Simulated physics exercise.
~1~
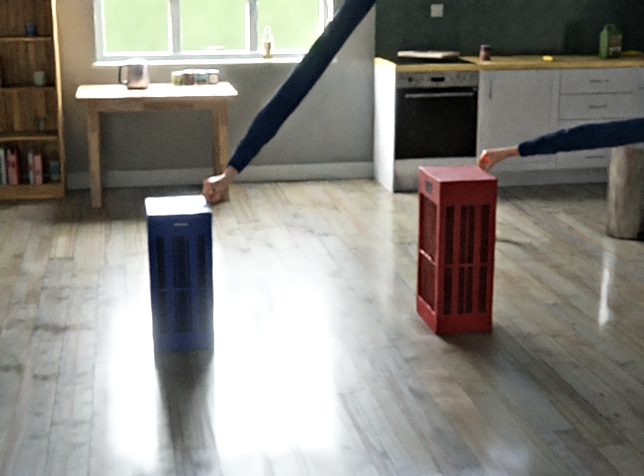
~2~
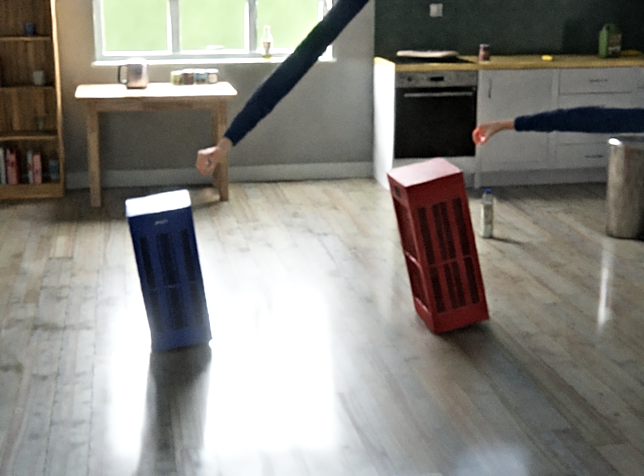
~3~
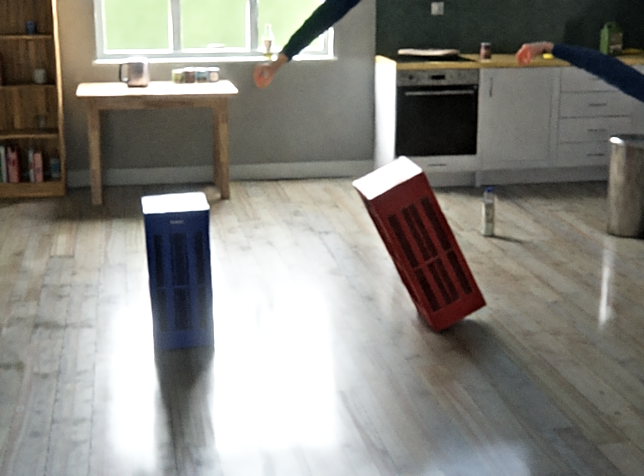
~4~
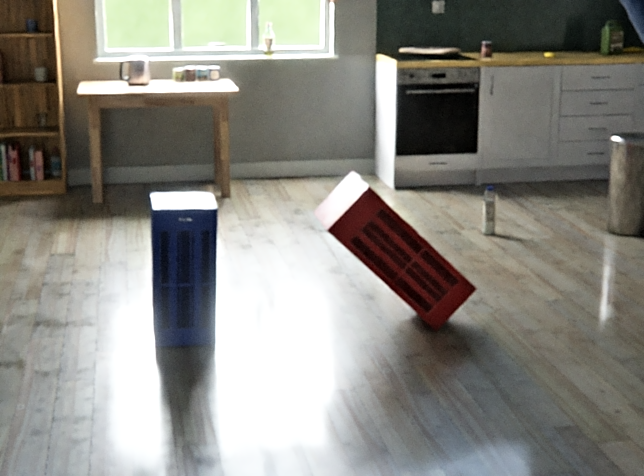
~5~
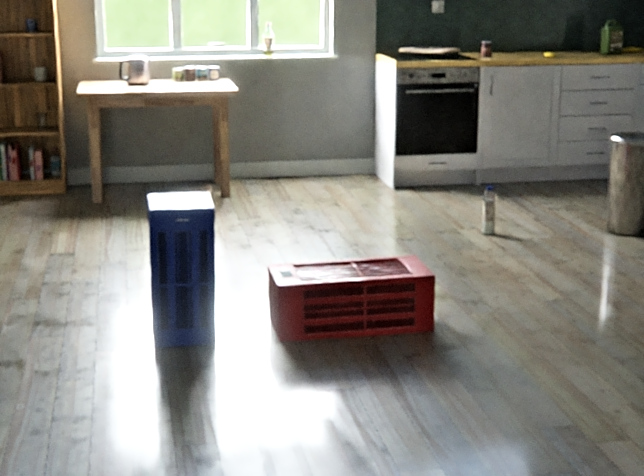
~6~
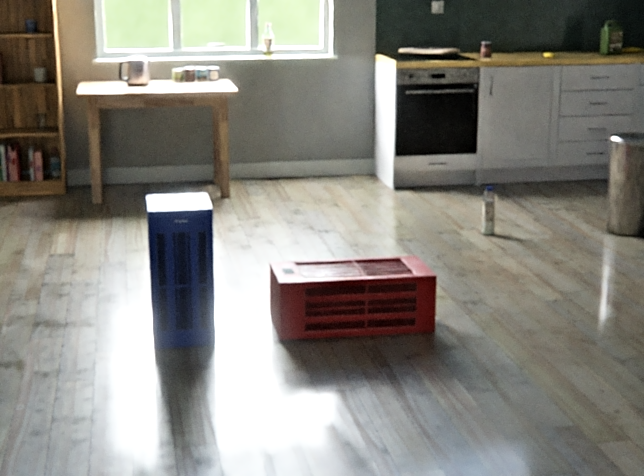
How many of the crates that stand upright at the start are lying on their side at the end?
One of the two crates, the red one, is lying on its side at the end.
